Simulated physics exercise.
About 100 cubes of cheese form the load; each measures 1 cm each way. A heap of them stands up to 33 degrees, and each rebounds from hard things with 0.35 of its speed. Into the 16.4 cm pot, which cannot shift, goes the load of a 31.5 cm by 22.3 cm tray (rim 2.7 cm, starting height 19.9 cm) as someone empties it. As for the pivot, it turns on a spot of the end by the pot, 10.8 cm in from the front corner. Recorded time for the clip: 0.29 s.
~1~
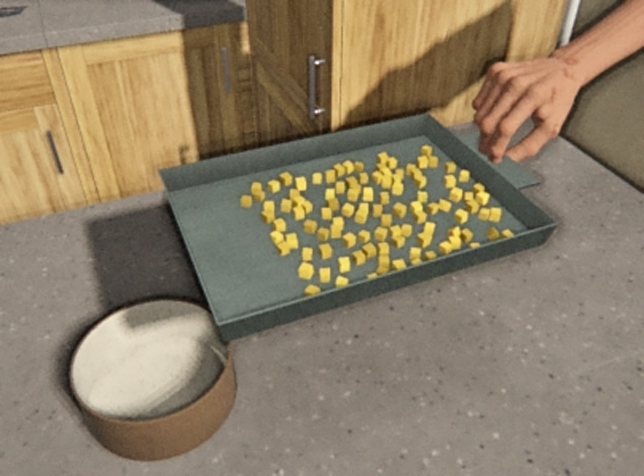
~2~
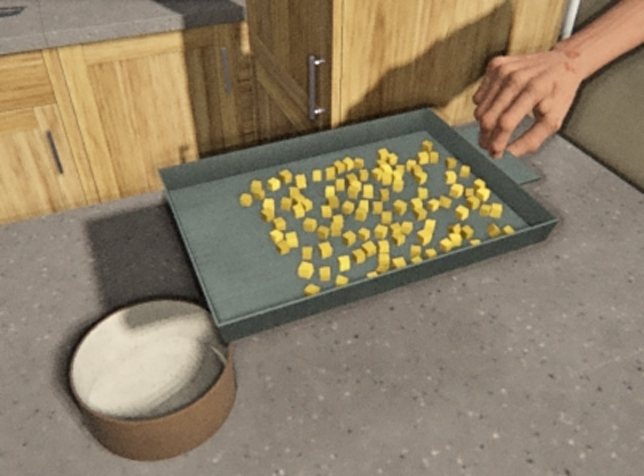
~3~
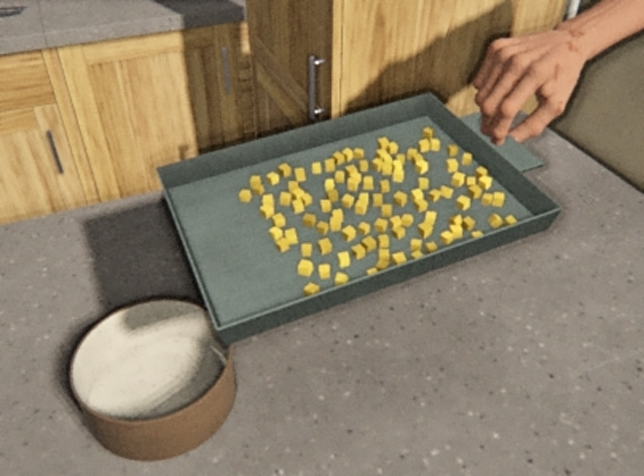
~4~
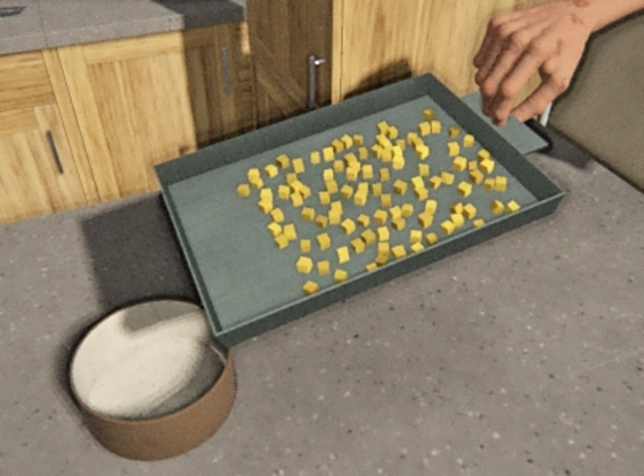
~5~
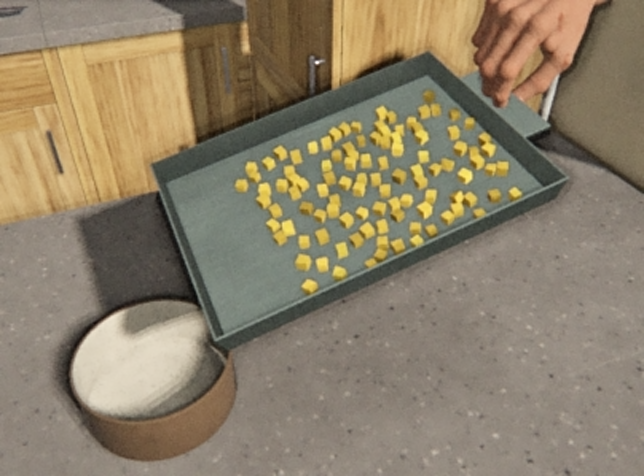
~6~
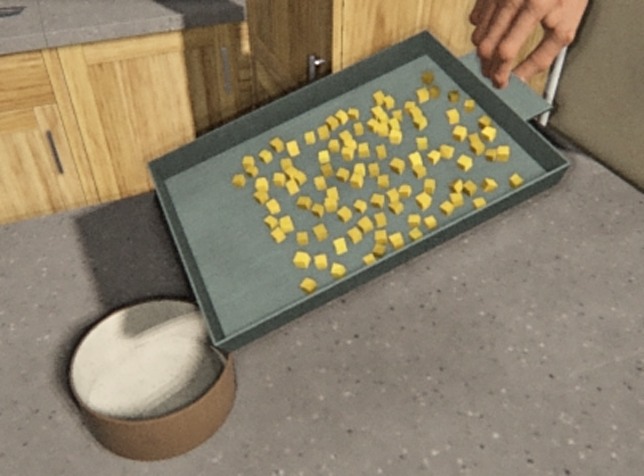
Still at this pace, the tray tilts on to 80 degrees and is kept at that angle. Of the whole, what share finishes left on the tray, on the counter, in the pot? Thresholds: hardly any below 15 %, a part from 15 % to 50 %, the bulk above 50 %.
My prediction: Tray: Expect a moderate portion, counter: Expect over half the total, pot: Expect a minor portion.
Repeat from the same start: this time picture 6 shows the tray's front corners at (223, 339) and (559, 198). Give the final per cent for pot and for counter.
That works out as pot 0 and counter 65.
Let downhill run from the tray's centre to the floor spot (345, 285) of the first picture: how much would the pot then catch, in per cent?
That comes to around 0 per cent.
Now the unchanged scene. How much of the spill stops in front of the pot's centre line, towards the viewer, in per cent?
Some 100 per cent.
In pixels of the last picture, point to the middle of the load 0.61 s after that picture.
By then the middle of the load sits around (224, 329).
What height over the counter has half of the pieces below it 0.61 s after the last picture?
Median height: Approx. 18 cm.
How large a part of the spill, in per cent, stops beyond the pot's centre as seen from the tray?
Share: Around 70 %.
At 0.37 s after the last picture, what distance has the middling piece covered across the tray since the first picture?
About 6 cm.
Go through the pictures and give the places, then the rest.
Tray tilt 0 degrees, front corners at (223, 318) and (550, 222); middle of the pieces at (377, 211); pot at (152, 355), in the first picture.
Tray tilt 1 degrees, front corners at (223, 319) and (551, 218); middle of the pieces at (378, 208), in the second picture.
Tray tilt 5 degrees, front corners at (221, 323) and (554, 207), lowest corner left front; middle of the pieces at (378, 200), in the third picture.
Tray tilt 9 degrees, front corners at (220, 328) and (557, 191), lowest corner left front; middle of the pieces at (377, 190), in the fourth picture.
Tray tilt 14 degrees, front corners at (220, 333) and (560, 177), lowest corner left front; middle of the pieces at (376, 180), in the fifth picture.
Tray tilt 19 degrees, front corners at (219, 337) and (561, 162), lowest corner left front; middle of the pieces at (374, 170); pot at (152, 355), in the sixth picture.
Then, 0.37 s after the last picture, tilt 49 degrees; the tray holds 100 %, the pot 0 %.
Then, 0.61 s after the last picture, tilt 69 degrees; the tray holds 80 %, the pot 0 %.
Then, 0.96 s after the last picture, tilt 80 degrees; the tray holds 35 %, the pot 0 %.
In the end, tray 30 %, counter 70 %, pot 5 %.
